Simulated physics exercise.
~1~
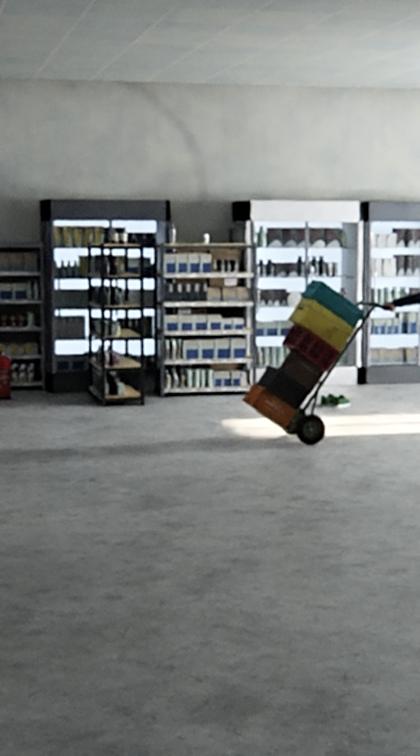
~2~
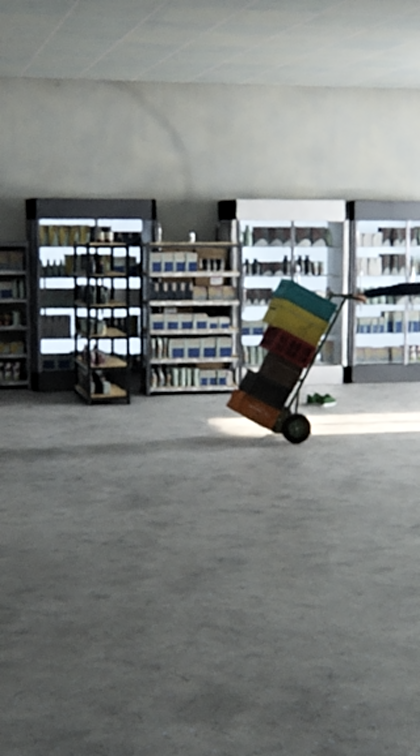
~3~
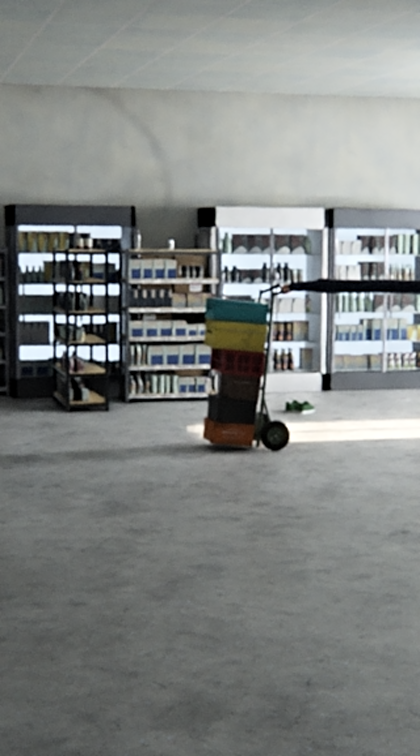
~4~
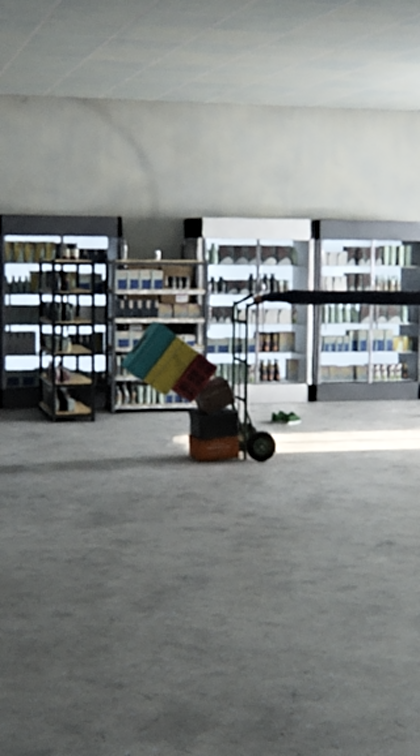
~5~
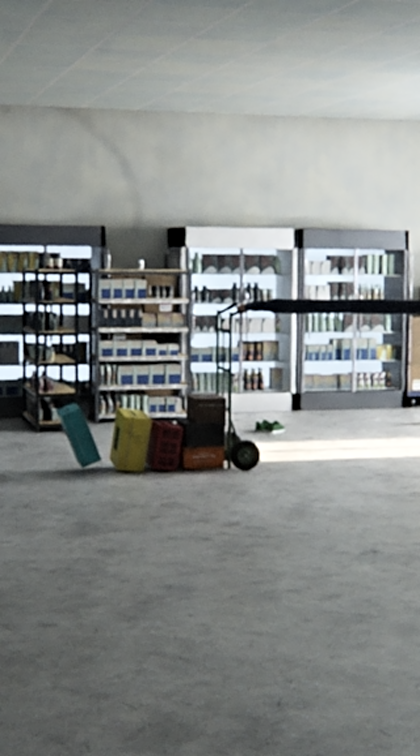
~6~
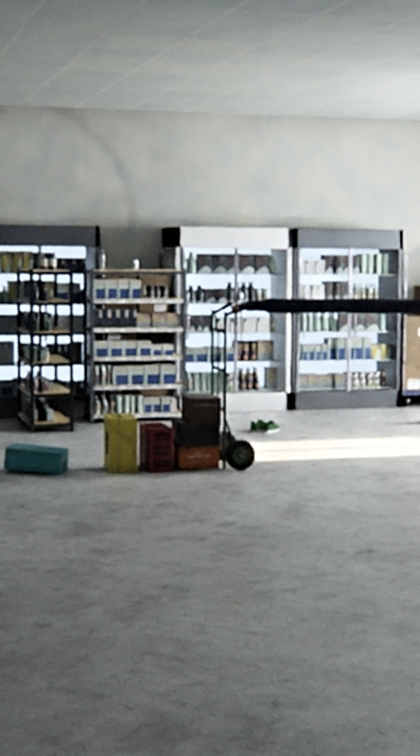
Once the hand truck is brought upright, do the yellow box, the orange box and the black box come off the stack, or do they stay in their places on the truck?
The yellow box topples off to the left and ends on the floor, while the orange box and the black box keep their places on the truck.
